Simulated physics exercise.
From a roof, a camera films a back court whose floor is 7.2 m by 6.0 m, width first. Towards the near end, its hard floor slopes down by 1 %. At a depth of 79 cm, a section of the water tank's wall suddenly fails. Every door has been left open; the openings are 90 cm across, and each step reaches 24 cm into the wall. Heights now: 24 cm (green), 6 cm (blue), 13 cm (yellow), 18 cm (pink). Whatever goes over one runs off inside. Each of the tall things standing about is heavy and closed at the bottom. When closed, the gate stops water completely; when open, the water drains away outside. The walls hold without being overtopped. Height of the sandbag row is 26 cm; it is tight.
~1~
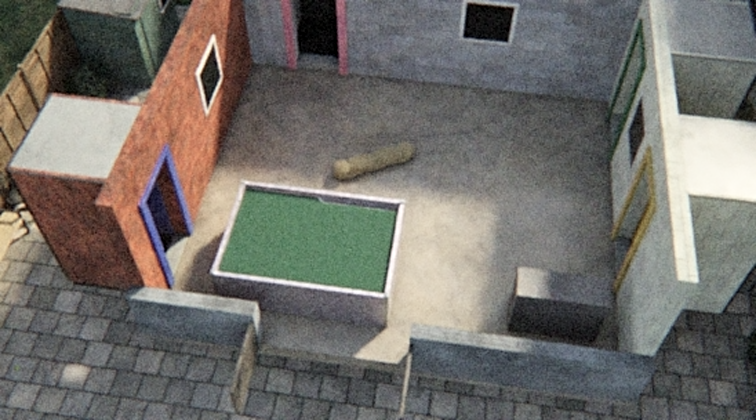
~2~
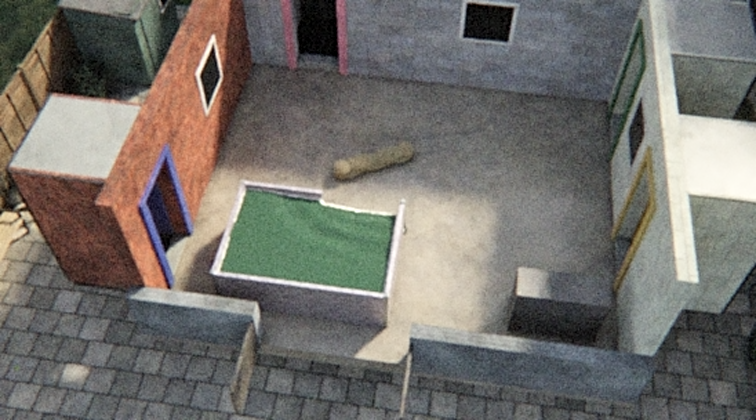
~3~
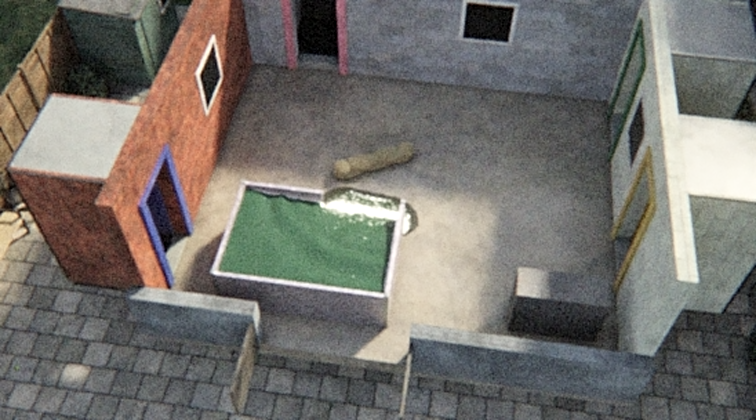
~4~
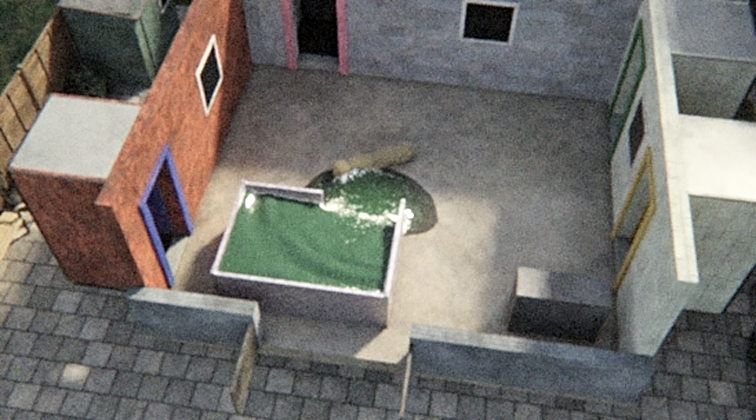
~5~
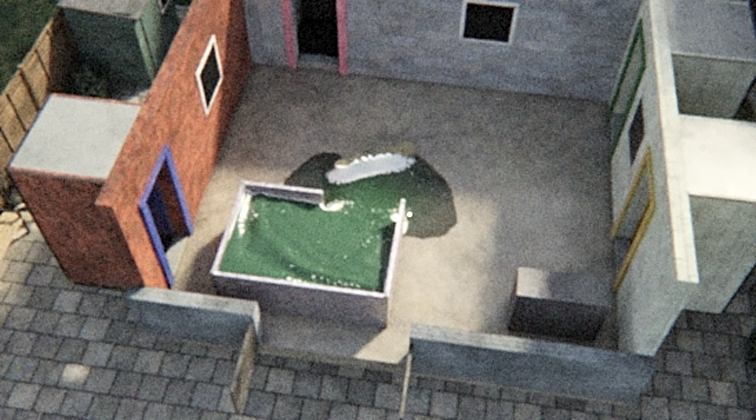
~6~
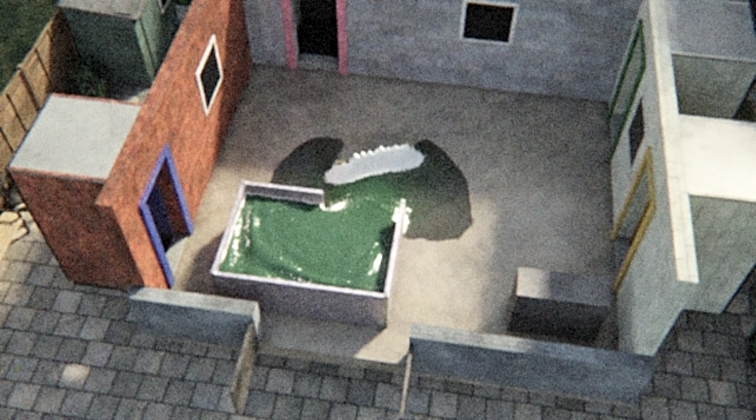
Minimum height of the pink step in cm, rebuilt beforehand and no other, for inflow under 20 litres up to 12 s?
6.5 cm.
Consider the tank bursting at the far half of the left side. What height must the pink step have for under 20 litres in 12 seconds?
The answer is some 17 cm.
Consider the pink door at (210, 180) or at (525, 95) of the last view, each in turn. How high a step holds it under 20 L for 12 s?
In turn: Roughly 8.5 cm, roughly 17 cm.
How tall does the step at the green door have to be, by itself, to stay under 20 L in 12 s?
Green - roughly 25 cm.
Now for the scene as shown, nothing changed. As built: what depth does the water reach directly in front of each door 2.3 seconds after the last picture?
Green door 34 cm, blue door 1 cm, yellow door 1 cm, pink door 10 cm.
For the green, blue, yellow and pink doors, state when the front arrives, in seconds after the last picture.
Reading them off: Green 1.2 s, then blue 2.4 s, then yellow 2.4 s, then pink 1.3 s.
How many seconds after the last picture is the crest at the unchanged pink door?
It peaks around 1.8 s.
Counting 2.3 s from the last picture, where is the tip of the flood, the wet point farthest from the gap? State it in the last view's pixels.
Close to pixel (600, 102).
Then, 0.7 s after the last picture water covers 35 % of the floor, deepest (49 cm) near (352, 179); it has not reached the pink door.
Then, 2.3 s after the last picture water covers 65 % of the floor, deepest (36 cm) near (601, 115); 10 cm at the pink door, 0 litres in over its 18 cm step.
Then, 11.3 s after the last picture water covers 95 % of the floor, deepest (13 cm) near (160, 316); 6 cm at the pink door, 0 litres in over its 18 cm step.
At the pink door as built, the water peaked near 11 cm, 1.9 s after the last picture.
Run again over the same 12 s with other heights there, 32 litres in over 5.5 cm, 9 litres over 7.5 cm. The limit of 20 litres is kept from about 6.5 cm up.
